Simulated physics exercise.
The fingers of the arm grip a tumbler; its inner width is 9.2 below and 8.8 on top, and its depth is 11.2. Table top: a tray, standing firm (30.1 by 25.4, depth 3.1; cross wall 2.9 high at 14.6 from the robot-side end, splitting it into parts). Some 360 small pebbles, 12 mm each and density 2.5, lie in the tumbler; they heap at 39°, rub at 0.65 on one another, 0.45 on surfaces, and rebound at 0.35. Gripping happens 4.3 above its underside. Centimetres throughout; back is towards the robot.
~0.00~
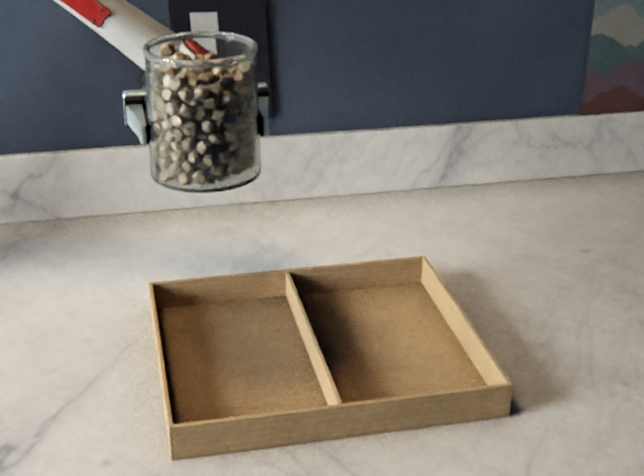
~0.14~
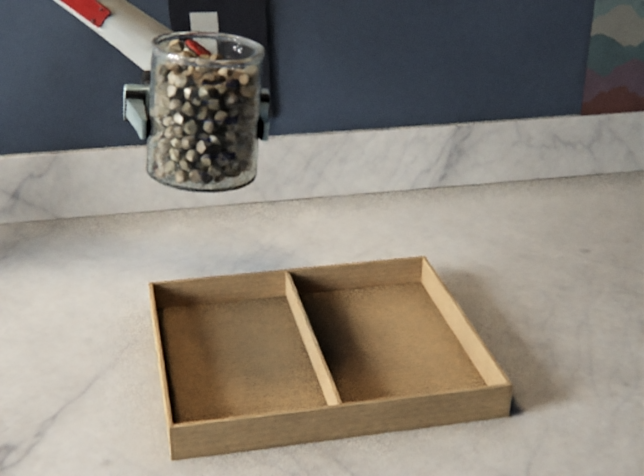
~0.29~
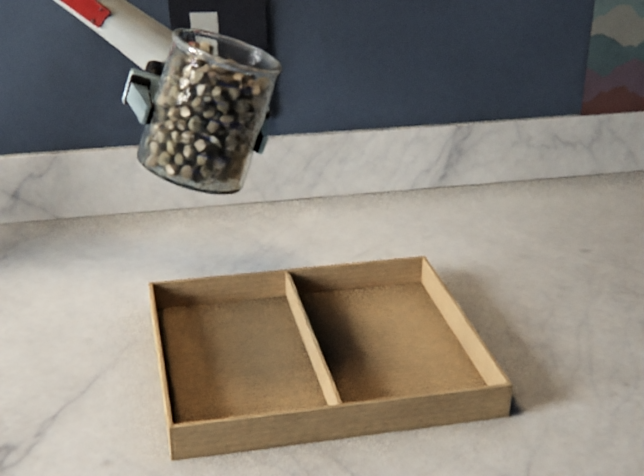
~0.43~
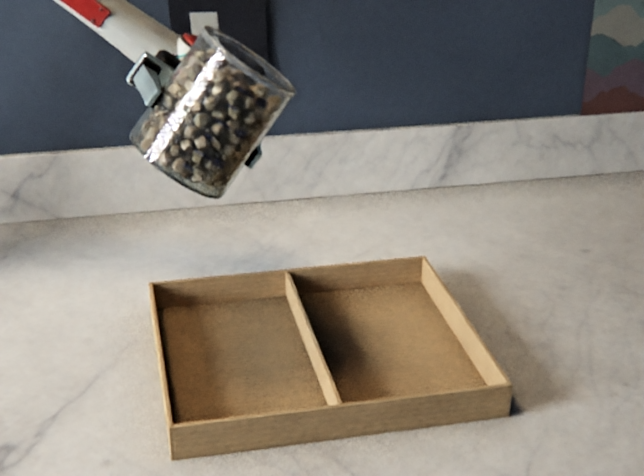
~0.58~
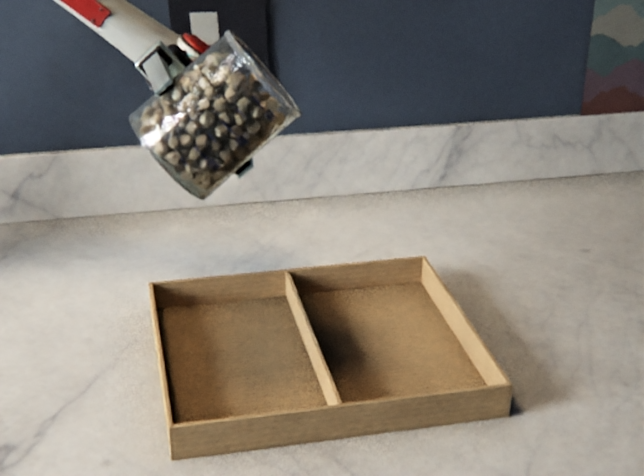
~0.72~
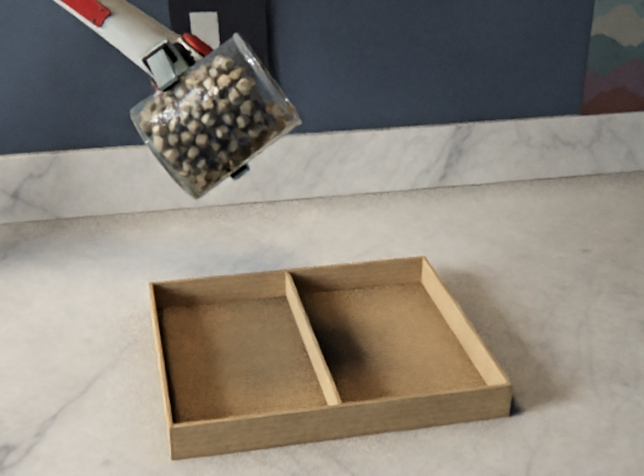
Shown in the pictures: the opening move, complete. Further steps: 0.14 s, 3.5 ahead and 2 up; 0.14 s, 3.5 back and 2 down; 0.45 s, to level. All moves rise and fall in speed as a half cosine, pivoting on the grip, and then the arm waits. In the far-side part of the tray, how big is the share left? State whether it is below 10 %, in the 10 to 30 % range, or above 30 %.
It is below 10 %.
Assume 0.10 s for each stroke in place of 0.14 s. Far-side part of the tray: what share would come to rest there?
15 %.
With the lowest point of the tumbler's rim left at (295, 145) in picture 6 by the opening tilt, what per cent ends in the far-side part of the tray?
I'd put it at roughly 15 %.
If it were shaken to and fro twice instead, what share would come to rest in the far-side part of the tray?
Then roughly 5 percent.
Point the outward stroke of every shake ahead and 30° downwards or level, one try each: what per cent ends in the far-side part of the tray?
I'd say close to 0 percent for the first and close to 5 percent for the second.
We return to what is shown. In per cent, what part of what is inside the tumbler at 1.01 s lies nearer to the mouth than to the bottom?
Something near 45 per cent is there.
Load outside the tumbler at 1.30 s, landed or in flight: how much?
By then about 5 % is out.
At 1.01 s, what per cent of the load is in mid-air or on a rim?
4 %.
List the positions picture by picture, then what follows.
In the first frame, tumbler middle at (203, 112), level; upper third of the load around (201, 84), from x 155 to 250, top at y 50; 358 in the tumbler.
In the second frame, tumbler middle at (205, 112), tilted 5° forward; upper third of the load around (204, 84), from x 160 to 250, top at y 45.
In the third frame, tumbler middle at (208, 112), tilted 19° forward; upper third of the load around (206, 84), from x 150 to 265, top at y 50.
In the fourth frame, tumbler middle at (213, 114), tilted 37° forward; upper third of the load around (215, 88), from x 150 to 275, top at y 50.
In the fifth frame, tumbler middle at (215, 116), tilted 51° forward; upper third of the load around (216, 92), from x 145 to 280, top at y 60.
In the sixth frame, tumbler middle at (216, 117), tilted 56° forward; upper third of the load around (217, 95), from x 145 to 290, top at y 60; 358 in the tumbler.
By 1.01 s, tilted 56° forward, highest piece 30 above the table; 342 in the tumbler, 16 in flight or on a rim.
By 1.30 s, tilted 13° forward, highest piece 32 above the table; 341 in the tumbler, 16 in the far-side part, 1 in flight or on a rim.
By 1.65 s, level, highest piece 32 above the table; 341 in the tumbler, 17 in the far-side part.
By 2.70 s, level, highest piece 32 above the table; 341 in the tumbler, 17 in the far-side part.
Final count, 341 in the tumbler, 17 in the far-side part. That is 5 % in the far-side part of the tray.
